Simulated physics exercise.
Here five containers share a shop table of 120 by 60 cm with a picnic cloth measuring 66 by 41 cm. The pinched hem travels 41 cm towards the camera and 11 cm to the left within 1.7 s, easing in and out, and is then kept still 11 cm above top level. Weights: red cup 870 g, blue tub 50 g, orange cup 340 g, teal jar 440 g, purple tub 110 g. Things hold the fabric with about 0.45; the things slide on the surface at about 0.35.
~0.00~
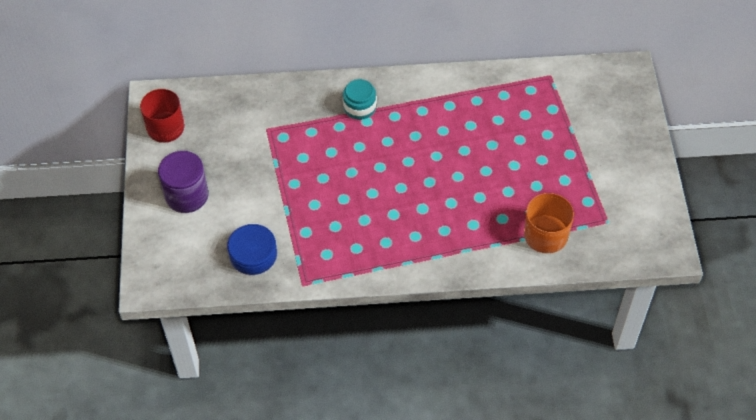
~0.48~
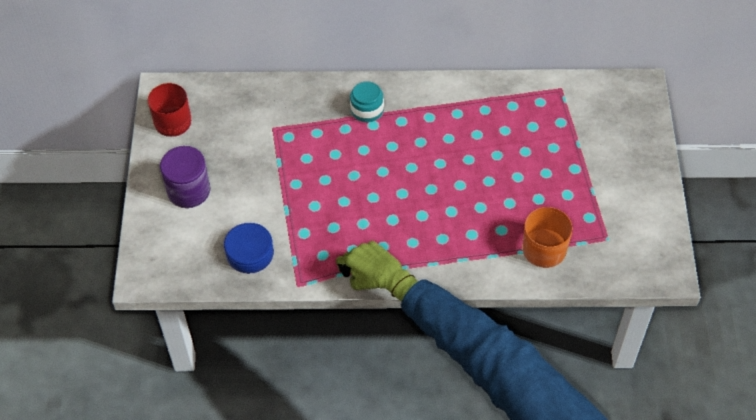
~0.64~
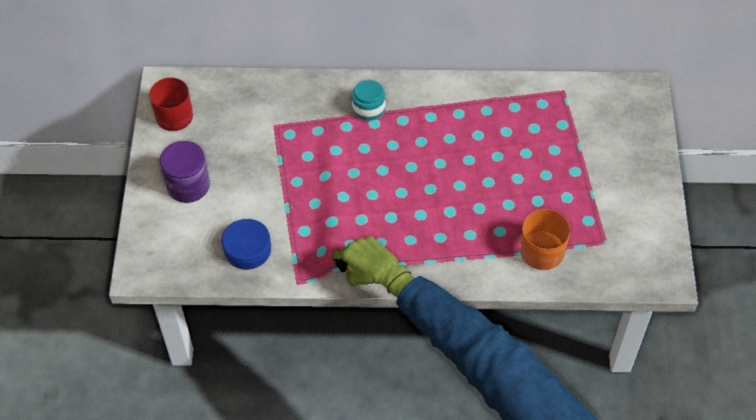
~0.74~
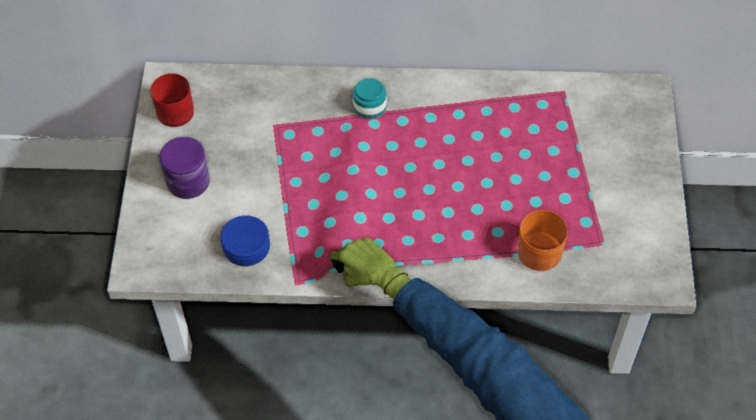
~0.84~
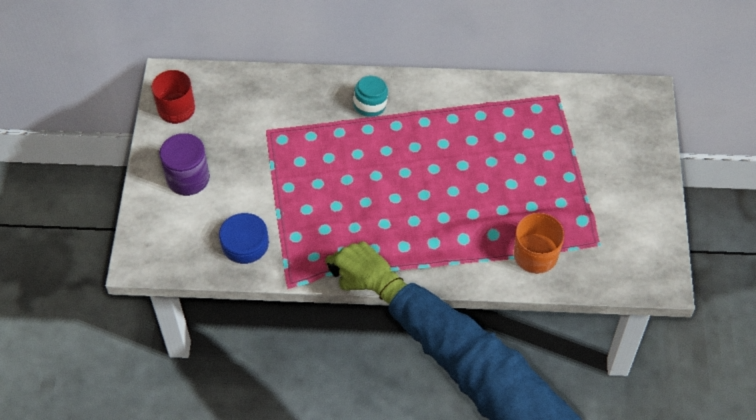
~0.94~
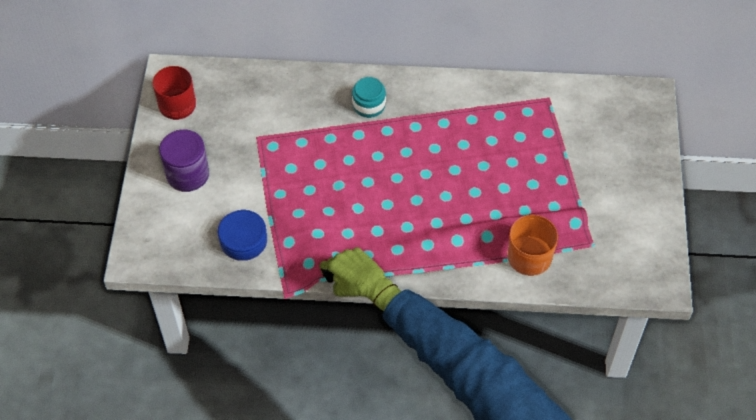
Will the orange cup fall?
The orange cup falls off.
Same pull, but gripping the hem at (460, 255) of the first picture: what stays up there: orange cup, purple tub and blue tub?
Then: Orange cup goes over, purple tub stays up, blue tub stays on.
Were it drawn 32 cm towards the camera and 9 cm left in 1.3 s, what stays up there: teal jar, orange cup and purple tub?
In that case: Teal jar stays up, orange cup goes over, purple tub stays on.
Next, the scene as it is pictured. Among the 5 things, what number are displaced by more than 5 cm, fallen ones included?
I count 2.
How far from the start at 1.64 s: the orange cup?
About: Orange cup 20 cm.
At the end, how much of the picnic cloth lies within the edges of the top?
About 5 per cent.
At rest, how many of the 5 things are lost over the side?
I count 1.
By 1.3 s, 90 % of the picnic cloth is still over the top; orange cup 8 cm off its start.
By 1.6 s, 70 % of the picnic cloth is still over the top; orange cup 19 cm off its start, blue tub 1 cm off its start.
By 2.0 s, 35 % of the picnic cloth is still over the top; orange cup over the edge, blue tub 5 cm off its start at (222, 241).
By 2.3 s, 10 % of the picnic cloth is still over the top; orange cup over the edge, blue tub 5 cm off its start.
By 3.9 s, 5 % of the picnic cloth is still over the top; orange cup over the edge, blue tub 5 cm off its start at (221, 242).
